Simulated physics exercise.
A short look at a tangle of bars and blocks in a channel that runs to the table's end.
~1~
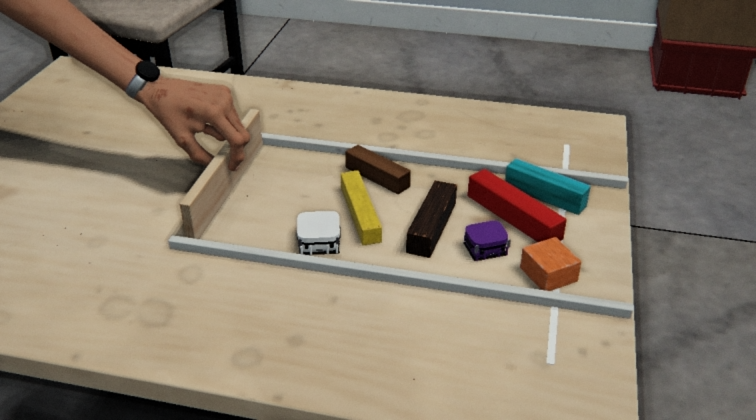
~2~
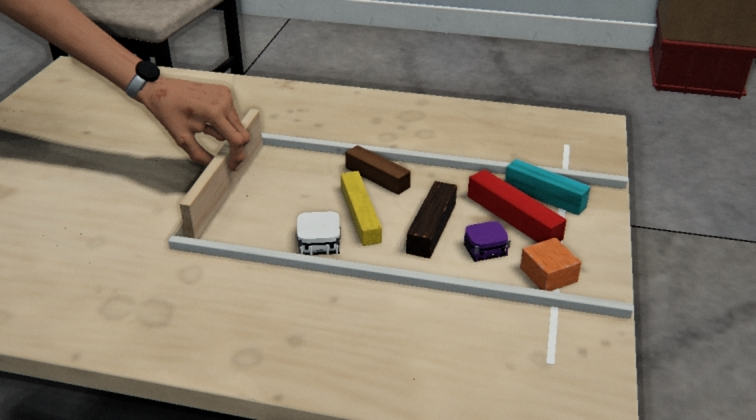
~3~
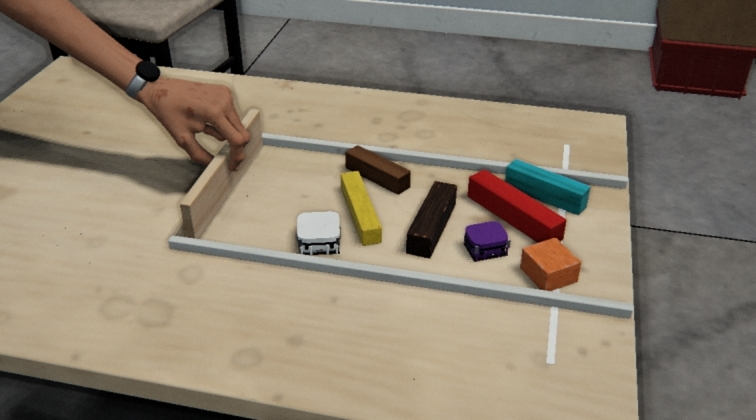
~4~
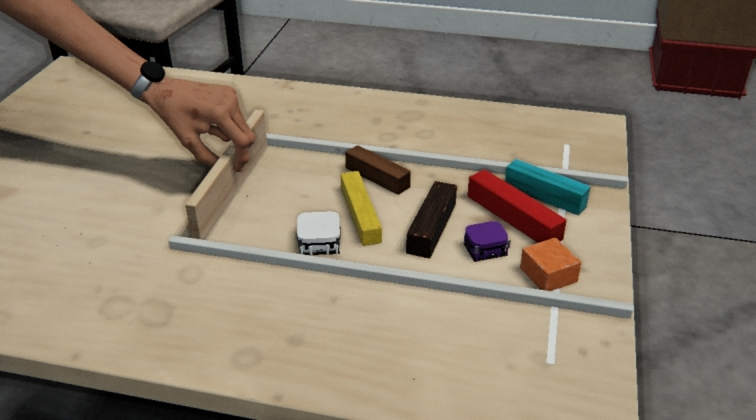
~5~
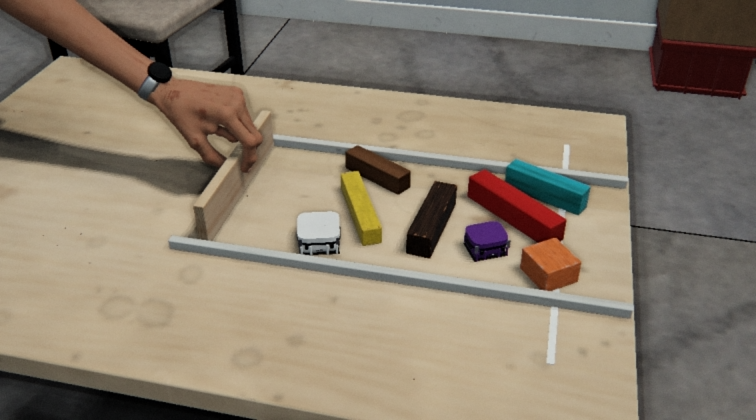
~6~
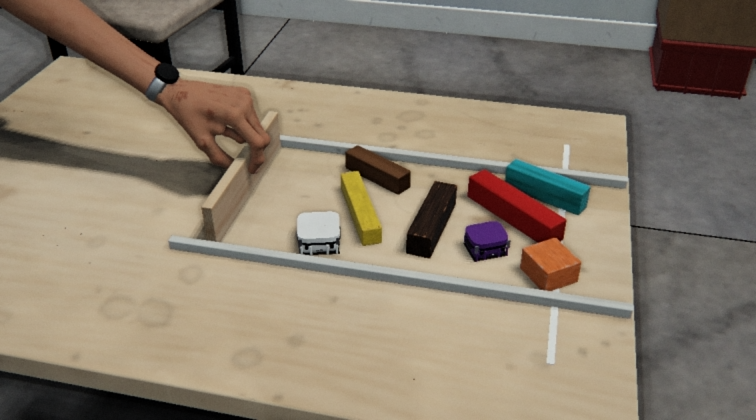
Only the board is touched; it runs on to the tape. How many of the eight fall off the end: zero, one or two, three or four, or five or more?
In the end the number that fall off is three or four.
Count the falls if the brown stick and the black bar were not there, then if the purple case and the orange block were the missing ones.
0 in the first case, 1 in the second.
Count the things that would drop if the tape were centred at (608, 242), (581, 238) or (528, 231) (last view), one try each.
It would be 7, 5 and 1.
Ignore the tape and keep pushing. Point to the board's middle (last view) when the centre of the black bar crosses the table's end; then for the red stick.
For the black bar at (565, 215), for the red stick at (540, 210).
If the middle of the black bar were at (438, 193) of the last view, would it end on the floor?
From there it holds on.
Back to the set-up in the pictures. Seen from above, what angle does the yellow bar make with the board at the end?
Near 25 degrees.
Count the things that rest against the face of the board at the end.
In contact: 3.
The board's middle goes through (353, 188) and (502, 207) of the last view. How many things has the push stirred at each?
By then 3, and 8.
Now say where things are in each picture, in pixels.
Orange block (550, 265); turquoise stick (546, 186); red stick (515, 207); board (225, 171); tape (560, 235), in the first frame.
Turquoise stick (546, 187); purple case (486, 242), in the second frame.
Red stick (515, 207); white case (319, 234), in the third frame.
Orange block (550, 265); brown stick (377, 169), in the fourth frame.
Turquoise stick (546, 187); black bar (433, 218), in the fifth frame.
Orange block (550, 265); turquoise stick (546, 187); red stick (515, 207); board (245, 174); tape (560, 235), in the sixth frame.
A little later, none off yet; orange block at rest near (550, 265); turquoise stick at rest near (546, 187); red stick at rest near (515, 207).
When it is over, the number that fall off is three or four; down, purple case, red stick, turquoise stick and orange block.
